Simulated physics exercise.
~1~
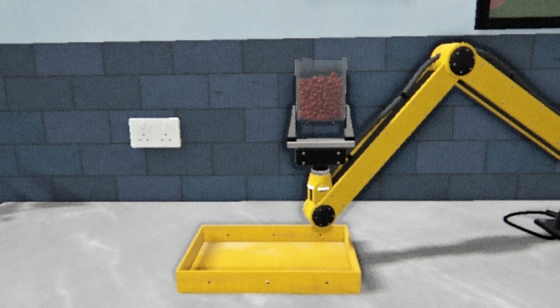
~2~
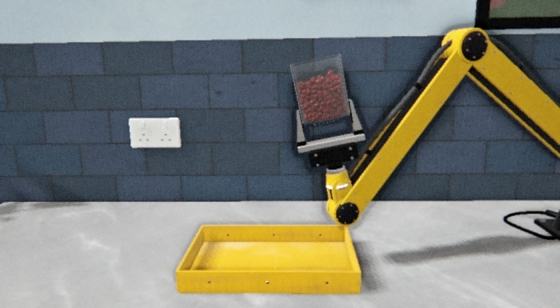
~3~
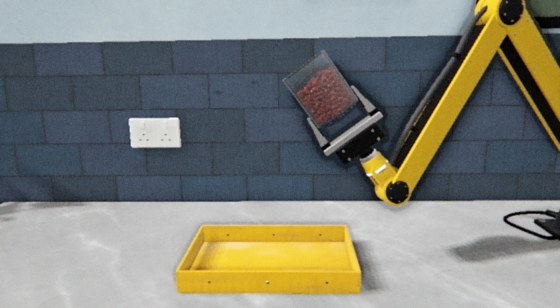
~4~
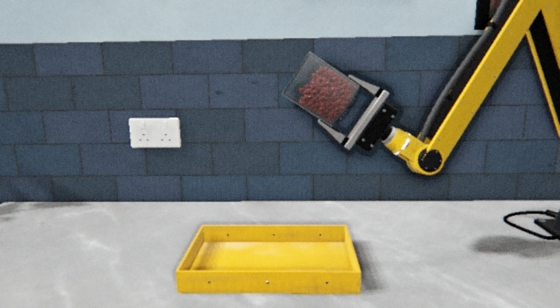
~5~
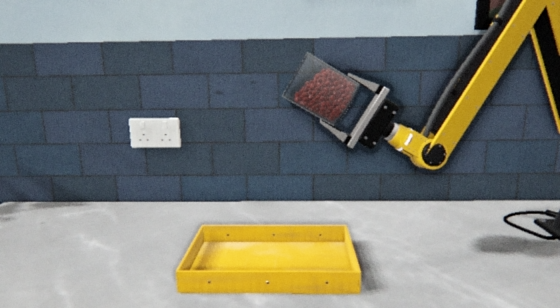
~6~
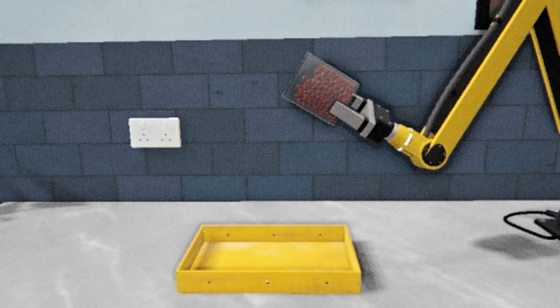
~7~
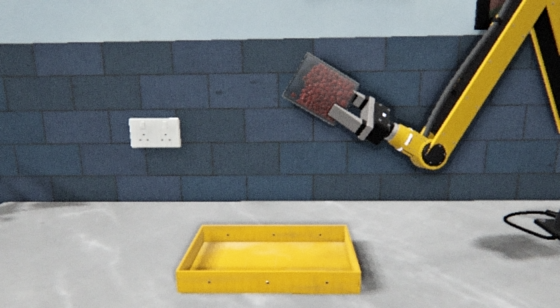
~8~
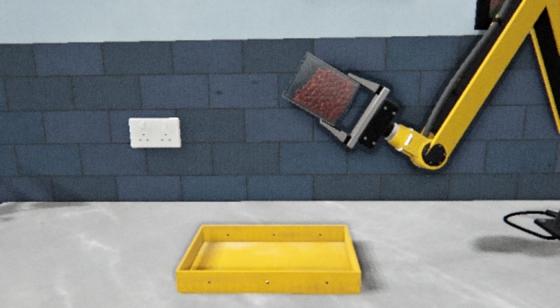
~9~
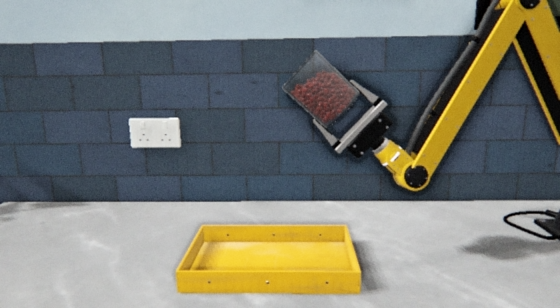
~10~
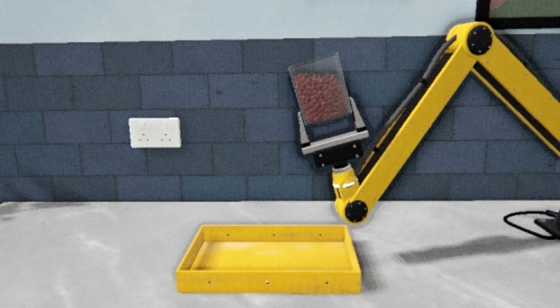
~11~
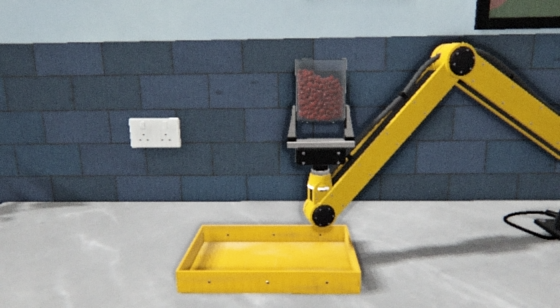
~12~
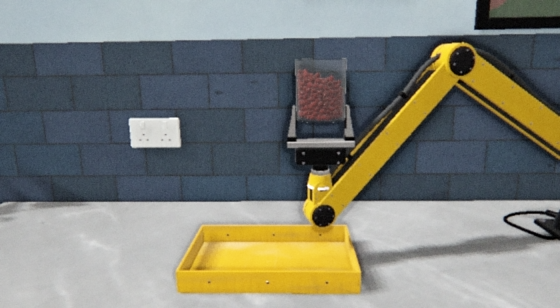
On a pale tabletop before a dark blue brick wall with a white socket, a yellow robotic arm holds a clear cup of reddish-brown beans upright above a shallow yellow tray. The arm draws back to the right and tilts the cup steeply toward the left. At that slant, the gripper rotates the cup around its length, while the beans stay inside. The arm then swings back down and to the left, gradually straightening the cup. It ends upright where it began, still full, with the tray below empty.
